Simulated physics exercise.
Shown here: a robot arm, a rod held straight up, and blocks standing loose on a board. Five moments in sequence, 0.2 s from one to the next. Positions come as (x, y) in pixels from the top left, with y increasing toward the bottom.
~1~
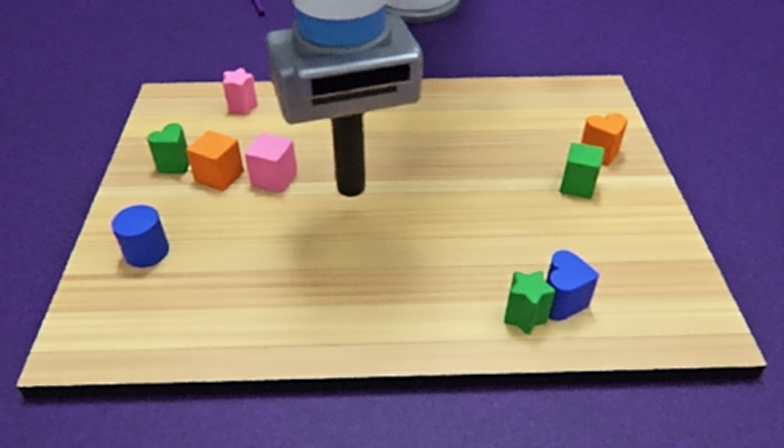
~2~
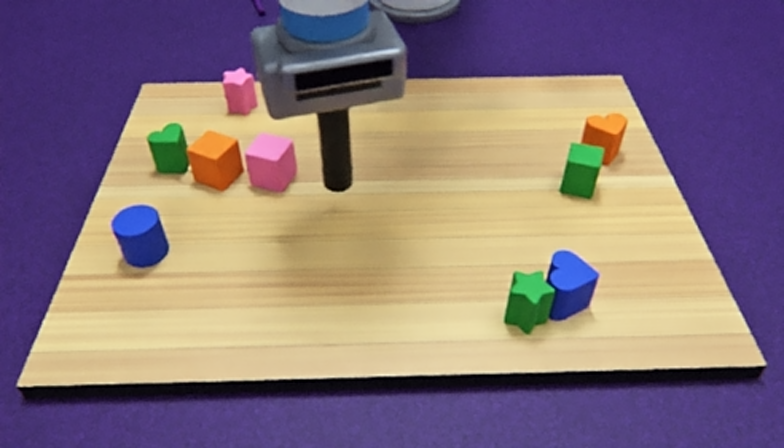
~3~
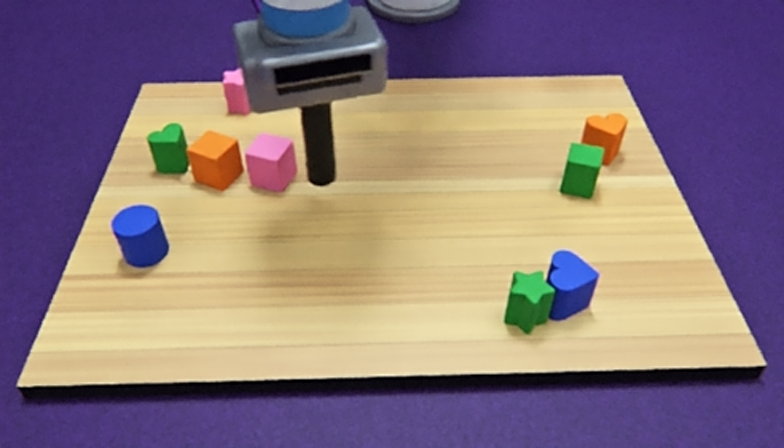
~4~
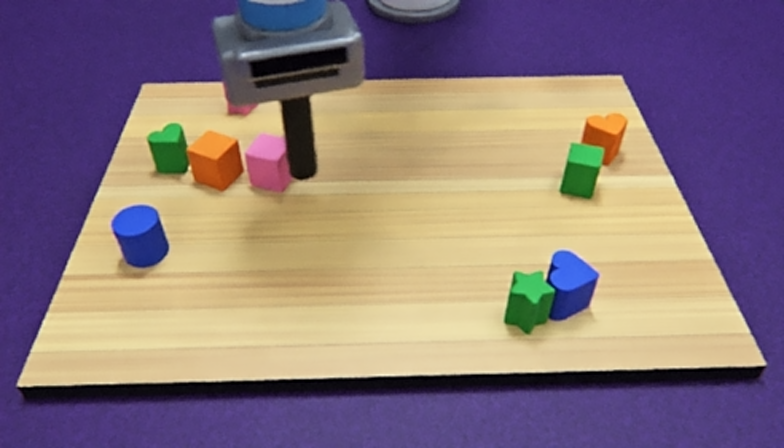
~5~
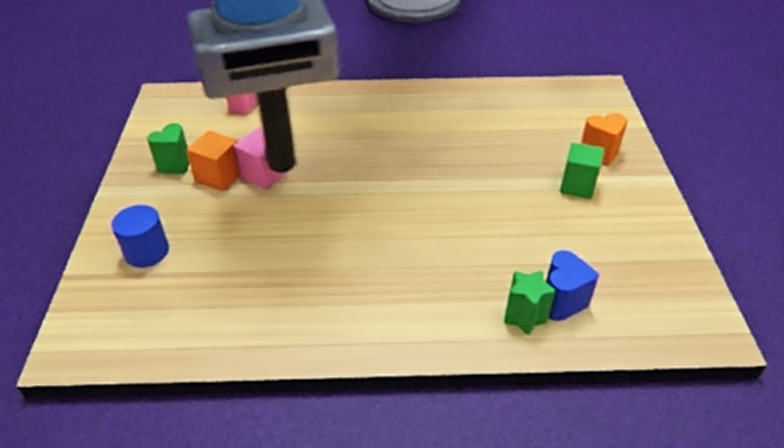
A robot arm holding a dark upright rod glides left across a wooden board of scattered colourful blocks, meets the pink square block, and nudges it slightly left against the orange square block while the other blocks stay still.
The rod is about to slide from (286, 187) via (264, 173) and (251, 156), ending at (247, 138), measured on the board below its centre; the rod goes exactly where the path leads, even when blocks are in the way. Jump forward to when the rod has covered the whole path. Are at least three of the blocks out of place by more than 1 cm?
No, I don't think so.
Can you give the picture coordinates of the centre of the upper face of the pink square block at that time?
I'd expect the centre of its top face to be at (217, 97).
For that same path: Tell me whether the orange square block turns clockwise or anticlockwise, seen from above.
It swings round anticlockwise.
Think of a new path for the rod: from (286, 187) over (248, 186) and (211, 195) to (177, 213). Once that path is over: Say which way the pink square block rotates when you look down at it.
It twists clockwise.
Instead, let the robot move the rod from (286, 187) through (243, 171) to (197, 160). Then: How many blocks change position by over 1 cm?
It displaces three or more.
On the path given first. Halfway along, rod (252, 143); green heart-shaped block (163, 133); orange square block (200, 137), turned 55° anticlockwise; pink square block (233, 118), turned 15° clockwise.
At the end, rod (243, 116); green heart-shaped block (163, 133); orange square block (200, 137), turned 55° anticlockwise; pink star not moved; pink square block (217, 97), turned 15° anticlockwise.
